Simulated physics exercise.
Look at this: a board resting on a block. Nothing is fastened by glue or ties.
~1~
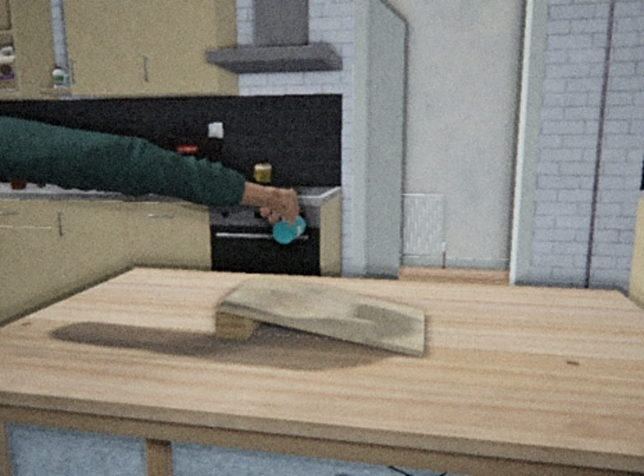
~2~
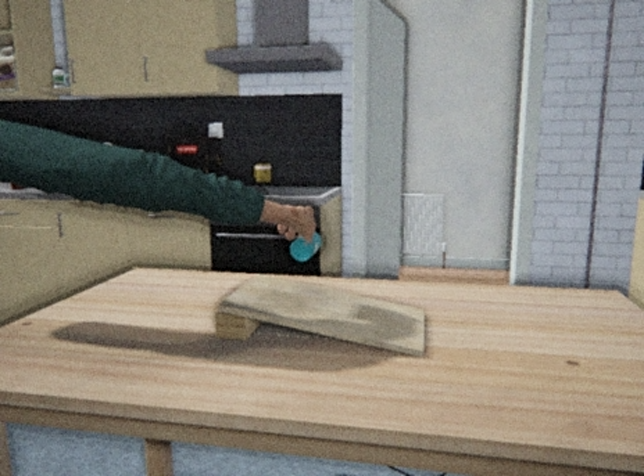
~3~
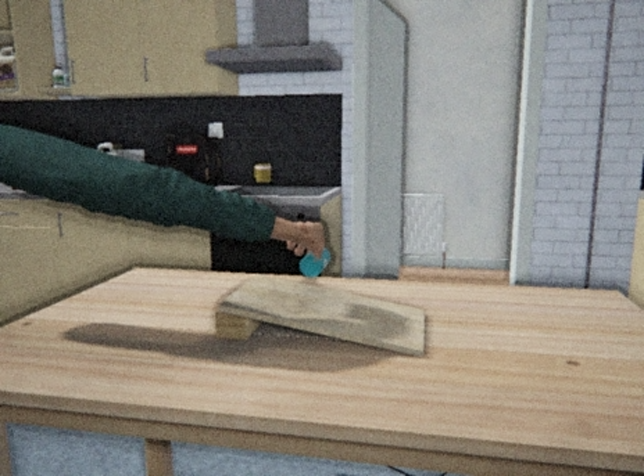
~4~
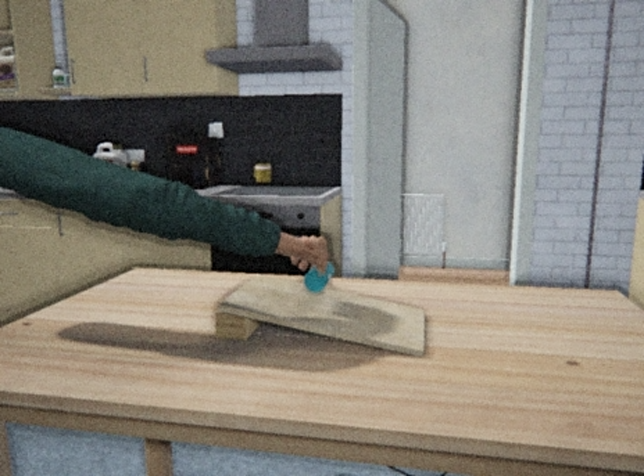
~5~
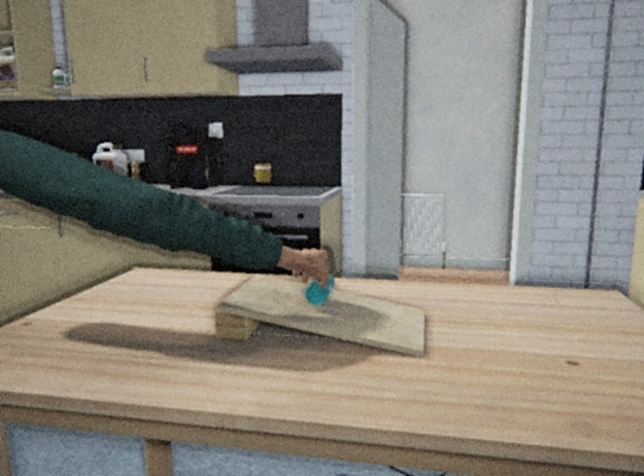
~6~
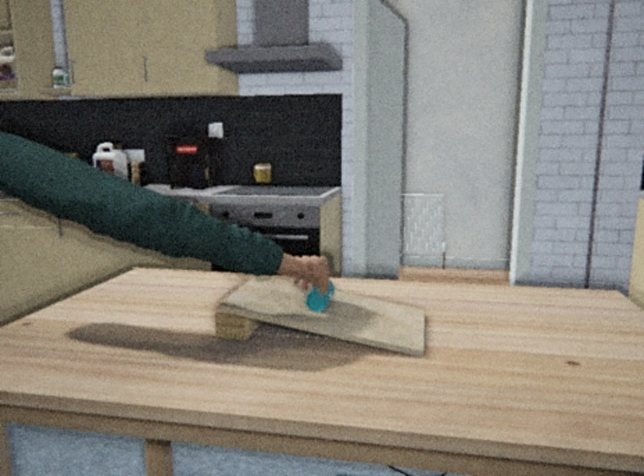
In the video, a hand in a dark green sleeve lowers a small turquoise shaker, moving slightly right, onto a sloping board resting on a block on a wooden table, and keeps hold of it there.
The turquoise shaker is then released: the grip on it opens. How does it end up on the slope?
It ends up lower down the slope.
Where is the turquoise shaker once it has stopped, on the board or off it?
Off the top.
Then, 0.80 s on from there, turquoise shaker shifted well along near (414, 315).
Then, 1.30 s on from there, turquoise shaker now off the board.
Then, 1.90 s on from there, things are still on the move.
Then, 2.20 s on from there, as before.
In the end, off the board, turquoise shaker. The turquoise shaker runs down the board.
